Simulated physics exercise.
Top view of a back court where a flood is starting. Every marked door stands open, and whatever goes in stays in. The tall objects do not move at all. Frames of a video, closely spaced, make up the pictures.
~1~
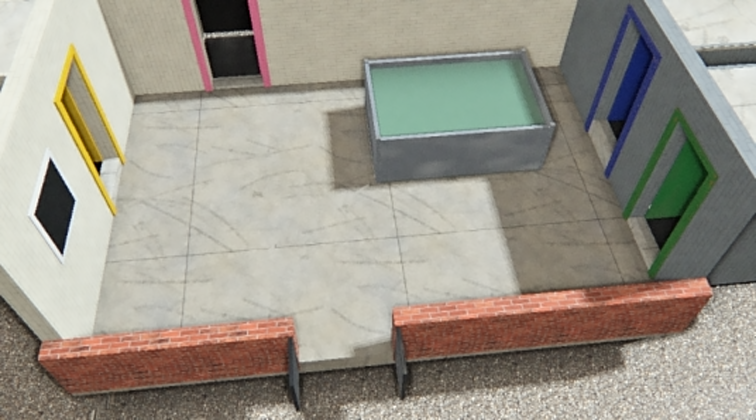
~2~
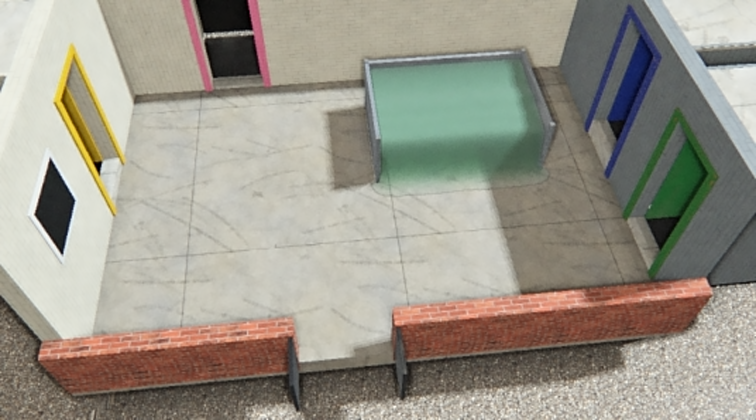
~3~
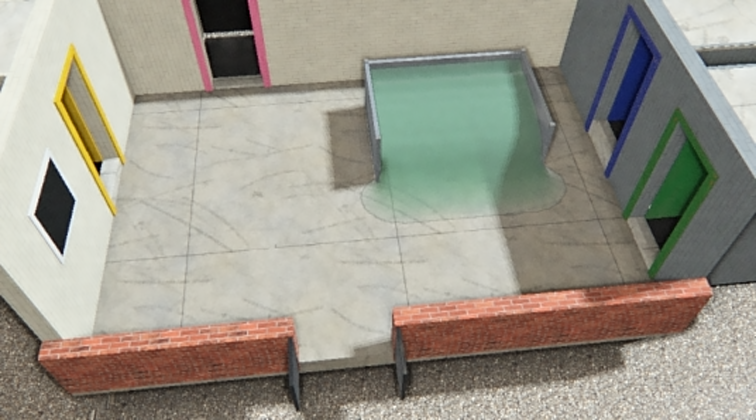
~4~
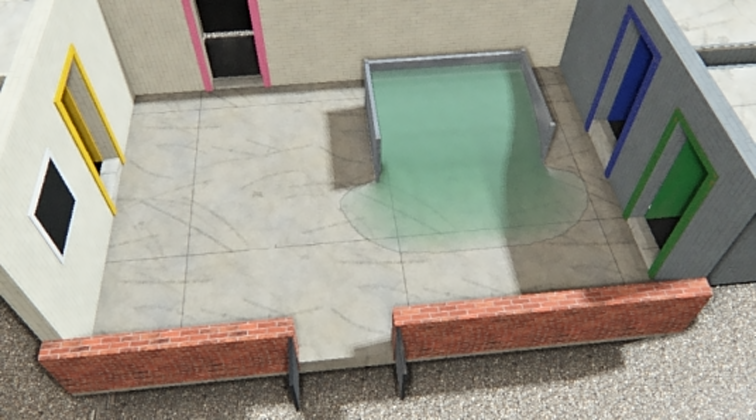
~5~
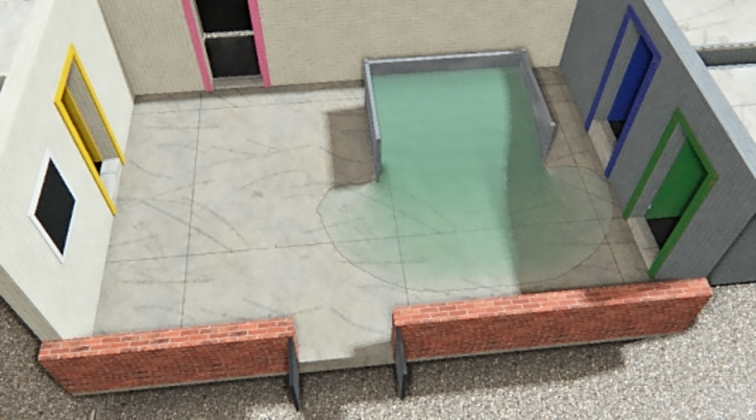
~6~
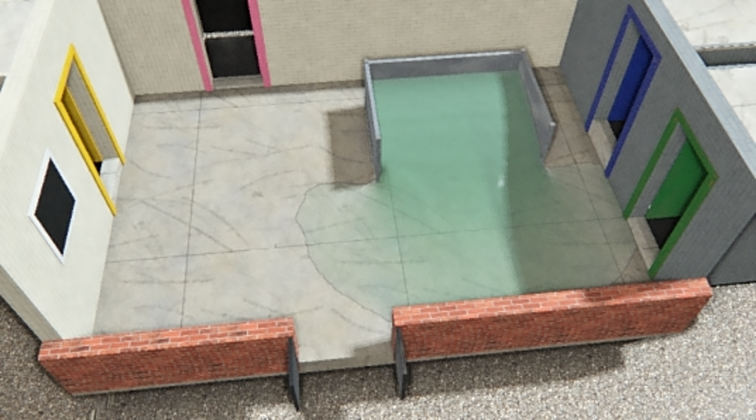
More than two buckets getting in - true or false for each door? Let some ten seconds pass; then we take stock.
Blue door: False; yellow door: False; green door: True; pink door: True.
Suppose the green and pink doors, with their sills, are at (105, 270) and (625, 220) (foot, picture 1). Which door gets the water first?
The first to get wet is the pink-painted one.
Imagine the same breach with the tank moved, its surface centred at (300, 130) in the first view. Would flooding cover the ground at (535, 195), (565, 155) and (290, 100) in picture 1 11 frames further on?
Spared, spared, spared.
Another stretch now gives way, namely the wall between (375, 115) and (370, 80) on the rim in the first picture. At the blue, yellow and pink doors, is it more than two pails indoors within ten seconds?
Going door by door, the blue door remains beneath it, the yellow door crosses the threshold, and the pink door crosses the threshold.
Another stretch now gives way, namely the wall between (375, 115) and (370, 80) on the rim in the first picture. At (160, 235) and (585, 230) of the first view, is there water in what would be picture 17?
One after the other: Flooded, dry.
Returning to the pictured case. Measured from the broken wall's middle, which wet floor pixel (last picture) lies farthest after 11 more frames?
I'd say at around (132, 361).
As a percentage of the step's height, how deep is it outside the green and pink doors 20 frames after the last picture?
I'd put the first at close to 290 per cent and the second at close to 0 per cent.
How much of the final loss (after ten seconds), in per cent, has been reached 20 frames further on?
It comes to around 65 per cent.
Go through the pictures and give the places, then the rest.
In the first frame, the open tank at (455, 96) is whole and still.
In the second frame, the front is at (545, 170), out from the gap at (461, 161).
In the third frame, the front is at (560, 190), out from the gap at (461, 162).
In the fourth frame, the front is at (581, 204), out from the gap at (460, 164).
In the fifth frame, the front is at (607, 218), out from the gap at (460, 165).
In the sixth frame, water pours out at (460, 165) and has run to a hidden place.
A moment on, water covers 40 % of the floor; the blue door wet at the sill, nothing in, the yellow door not reached, the green door under two buckets in, the pink door not reached.
Next, water covers 45 % of the floor; the blue door wet at the sill, nothing in, the yellow door not reached, the green door over two buckets in, the pink door not reached.
Then, water covers 60 % of the floor; the blue door wet at the sill, nothing in, the yellow door not reached, the green door far over two buckets in, the pink door not reached.
Later, water covers 90 % of the floor; the blue door wet at the sill, nothing in, the yellow door wet at the sill, nothing in, the green door far over two buckets in, the pink door wet at the sill, nothing in.
In the end, water covers 95 % of the floor; the blue door wet at the sill, nothing in, the yellow door wet at the sill, nothing in, the green door far over two buckets in, the pink door over two buckets in.
